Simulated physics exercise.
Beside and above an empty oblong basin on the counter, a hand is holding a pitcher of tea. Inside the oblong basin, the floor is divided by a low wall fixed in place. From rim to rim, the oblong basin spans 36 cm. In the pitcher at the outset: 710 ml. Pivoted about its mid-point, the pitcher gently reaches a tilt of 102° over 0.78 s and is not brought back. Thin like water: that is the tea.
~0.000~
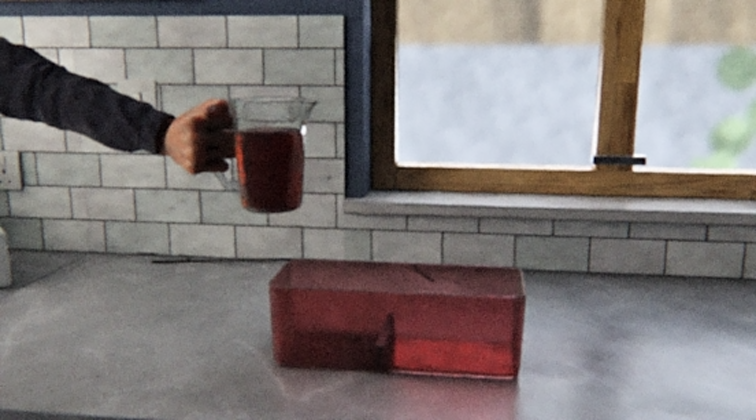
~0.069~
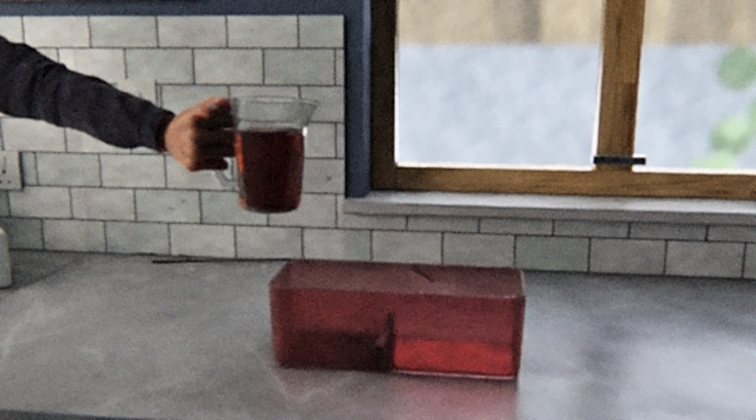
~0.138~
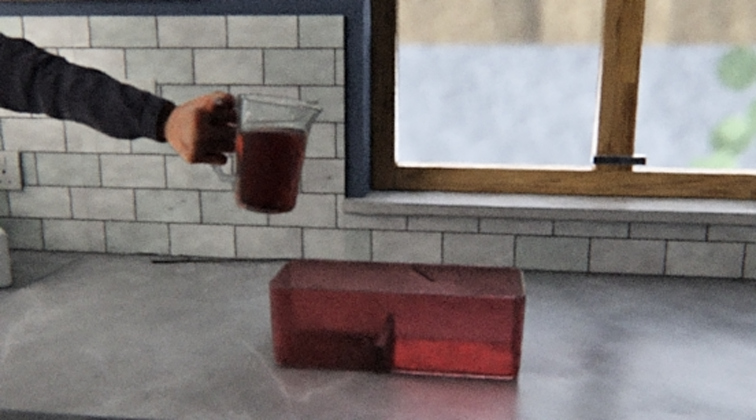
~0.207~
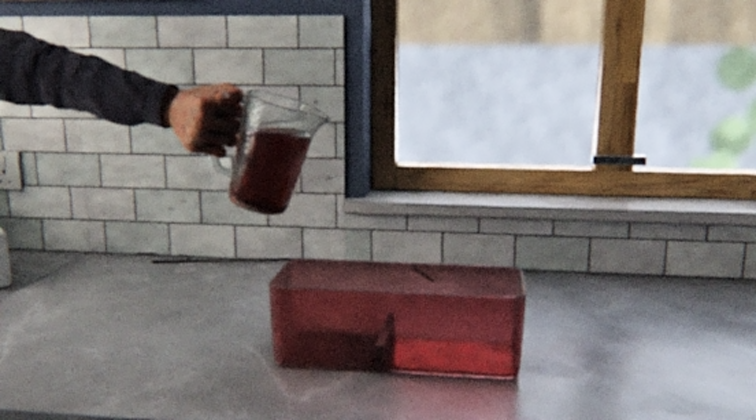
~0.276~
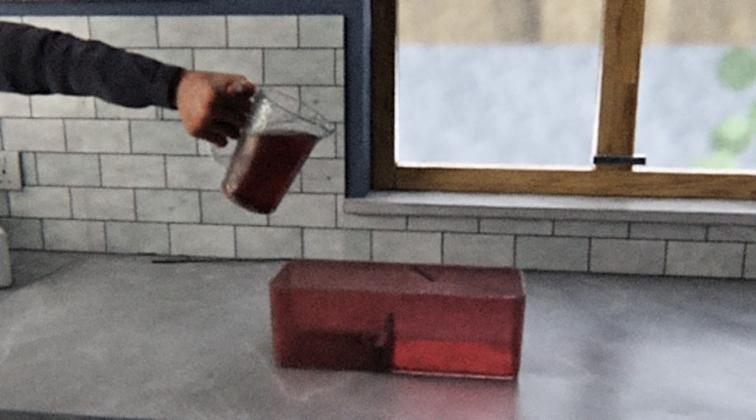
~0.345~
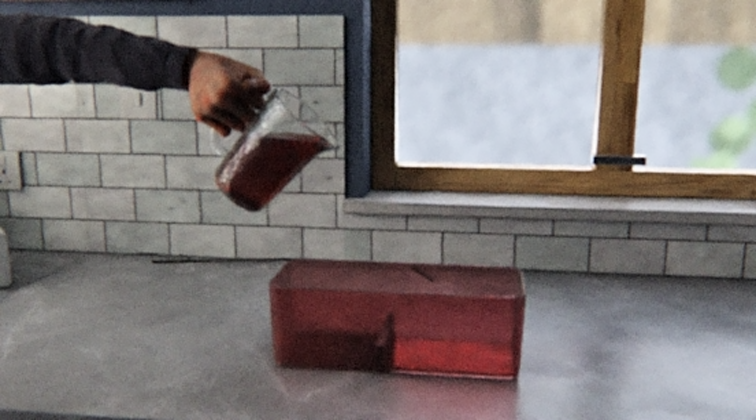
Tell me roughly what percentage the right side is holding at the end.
At the end it holds about 52 per cent.
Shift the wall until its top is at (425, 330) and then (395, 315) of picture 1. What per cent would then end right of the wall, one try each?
Respectively 10 and 5 %.
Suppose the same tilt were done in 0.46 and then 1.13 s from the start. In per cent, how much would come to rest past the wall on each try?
Respectively 50 and 55 %.
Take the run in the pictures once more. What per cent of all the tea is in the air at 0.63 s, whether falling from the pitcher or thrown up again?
Close to 22 in a hundred.
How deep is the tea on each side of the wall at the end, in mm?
Left part about 16 mm deep, right part about 14 mm deep.
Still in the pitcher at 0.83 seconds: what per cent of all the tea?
Close to 26 percent of the total.
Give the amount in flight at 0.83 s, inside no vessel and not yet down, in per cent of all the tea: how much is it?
Near 24 in a hundred.
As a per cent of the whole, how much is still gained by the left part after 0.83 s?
Change: Approx. 18 %.
Then, 0.63 s in, the tilt is 92° and 71 per cent is still to pour, 4 is left of the wall and 3 right of it.
Then, 0.83 s in, the tilt is 102° and 26 per cent is still to pour, 28 is left of the wall and 22 right of it.
Then, 1.05 s in, the tilt is 102° and 5 per cent is still to pour, 37 is left of the wall and 50 right of it.
Then, 1.28 s in, the tilt is 102° and 0 per cent is still to pour, 46 is left of the wall and 52 right of it.
Finally, 46 per cent lies left of the wall, 52 right of it and 2 outside.
